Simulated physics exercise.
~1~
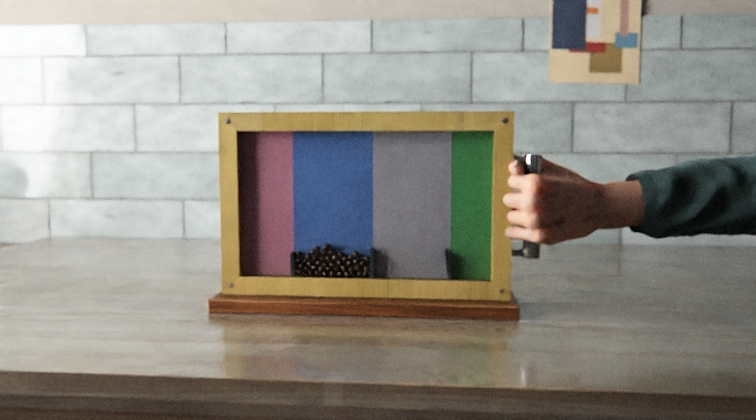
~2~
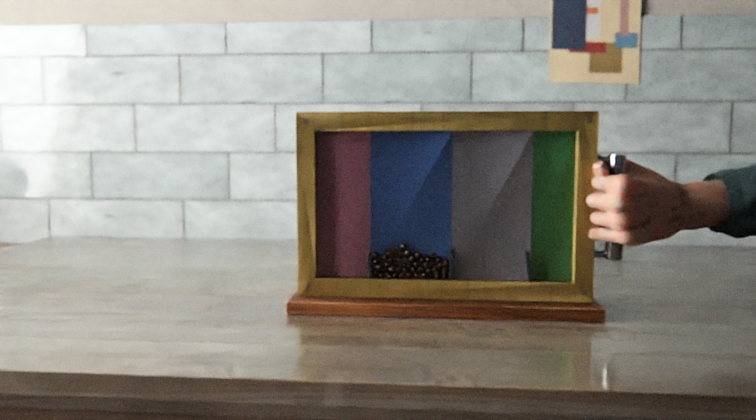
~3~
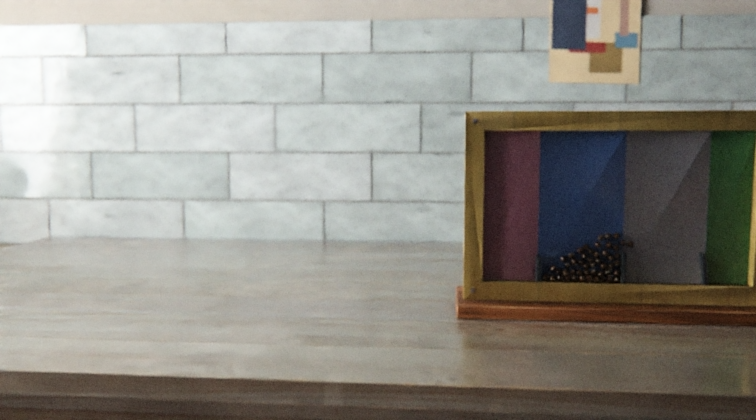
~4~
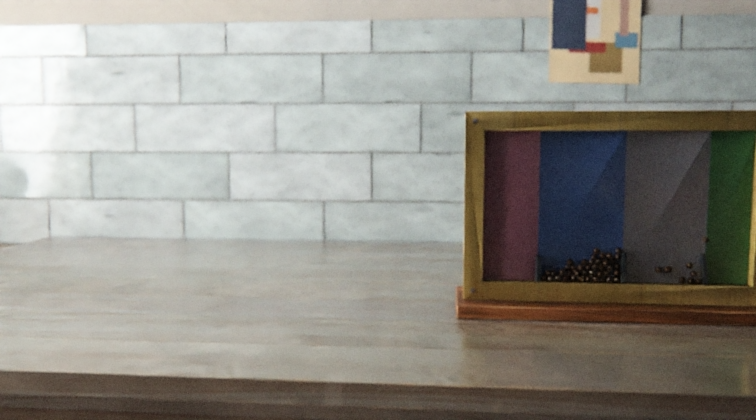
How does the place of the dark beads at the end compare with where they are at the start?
At the start they sit together in the blue strip, left of the middle of the view. By the end they are far over to the right with the case, mostly still in the blue strip but with a few in the grey one.
A hand slides a striped case right, and some dark beads spill from blue into grey.
